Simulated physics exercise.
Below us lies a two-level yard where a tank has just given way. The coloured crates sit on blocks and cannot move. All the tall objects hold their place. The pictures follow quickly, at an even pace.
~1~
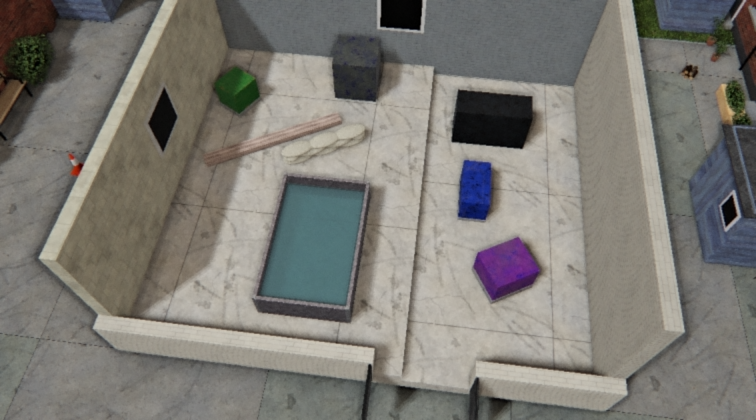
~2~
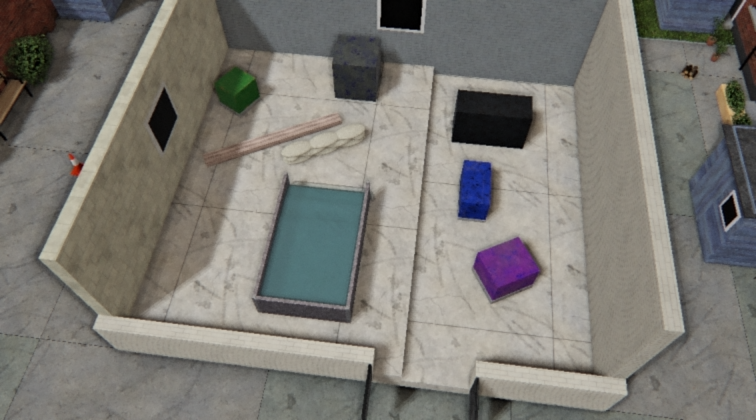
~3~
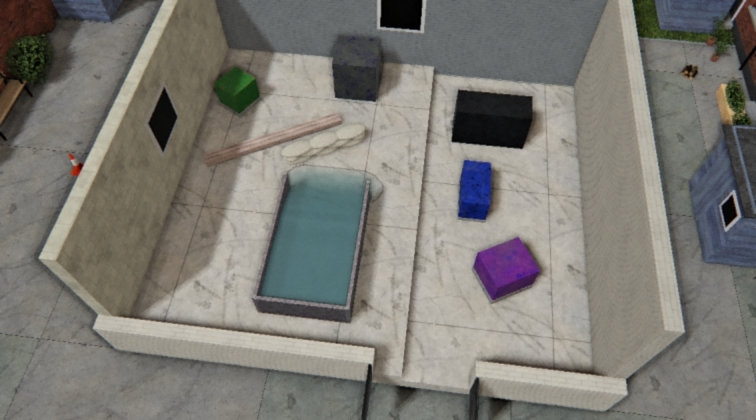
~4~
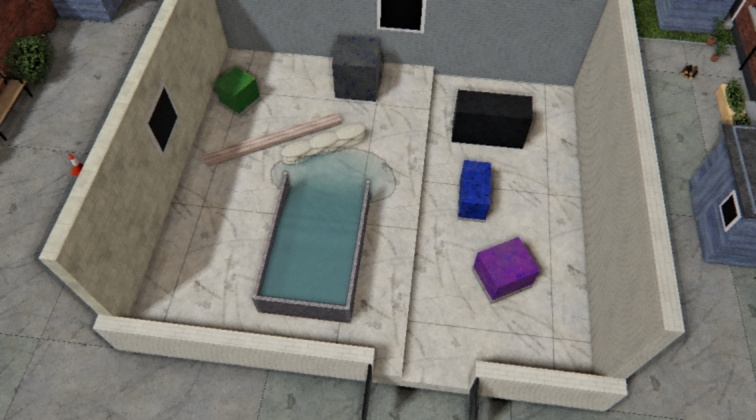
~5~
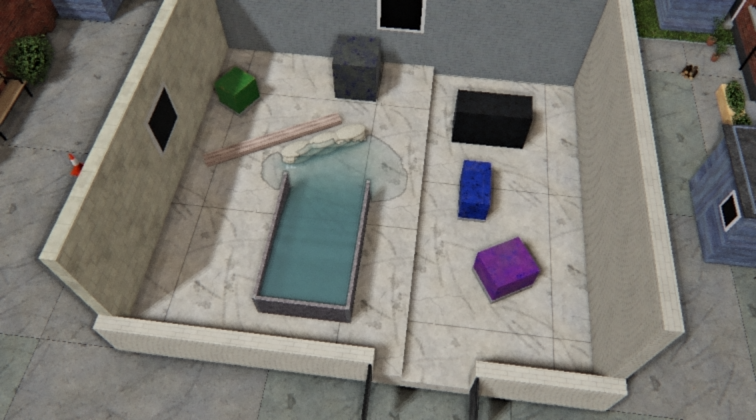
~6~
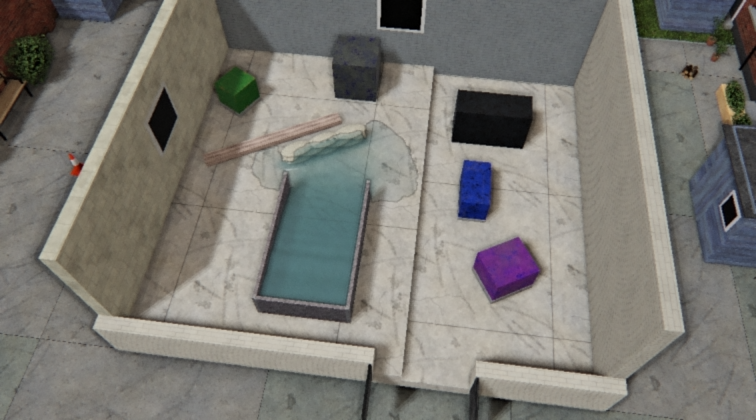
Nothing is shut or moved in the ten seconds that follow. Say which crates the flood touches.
The green crate keeps dry; the purple crate keeps dry; the blue crate is soaked.
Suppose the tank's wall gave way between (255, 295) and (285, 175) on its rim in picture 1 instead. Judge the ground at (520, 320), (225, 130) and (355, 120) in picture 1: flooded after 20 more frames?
In turn: Free of water, flooded, no water.
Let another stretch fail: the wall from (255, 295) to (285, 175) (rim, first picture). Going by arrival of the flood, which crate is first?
First comes the one in green.
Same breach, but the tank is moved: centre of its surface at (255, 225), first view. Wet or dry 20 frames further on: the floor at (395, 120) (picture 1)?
At that place: Flooded.
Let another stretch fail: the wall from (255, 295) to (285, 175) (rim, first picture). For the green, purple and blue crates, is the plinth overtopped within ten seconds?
Green crate takes water; purple crate is spared; blue crate remains dry.
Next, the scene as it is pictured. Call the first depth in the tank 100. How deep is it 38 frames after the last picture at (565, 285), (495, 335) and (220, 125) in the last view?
In that order: 4, 2 and 4 per cent.
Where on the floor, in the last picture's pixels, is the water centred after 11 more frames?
Close to (342, 196).
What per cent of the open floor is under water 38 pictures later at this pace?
About 70 per cent.
A moment on, water covers 10 % of the floor; the green crate not reached, the purple crate not reached, the blue crate not reached.
Next, water covers 25 % of the floor; the green crate not reached, the purple crate not reached, the blue crate water round its plinth.
Then, water covers 40 % of the floor; the green crate not reached, the purple crate not reached, the blue crate water round its plinth.
Later, water covers 70 % of the floor; the green crate water round its plinth, the purple crate water round its plinth, the blue crate water round its plinth.
In the end, water covers 80 % of the floor; the green crate stayed above the water, the purple crate stayed above the water, the blue crate was topped.
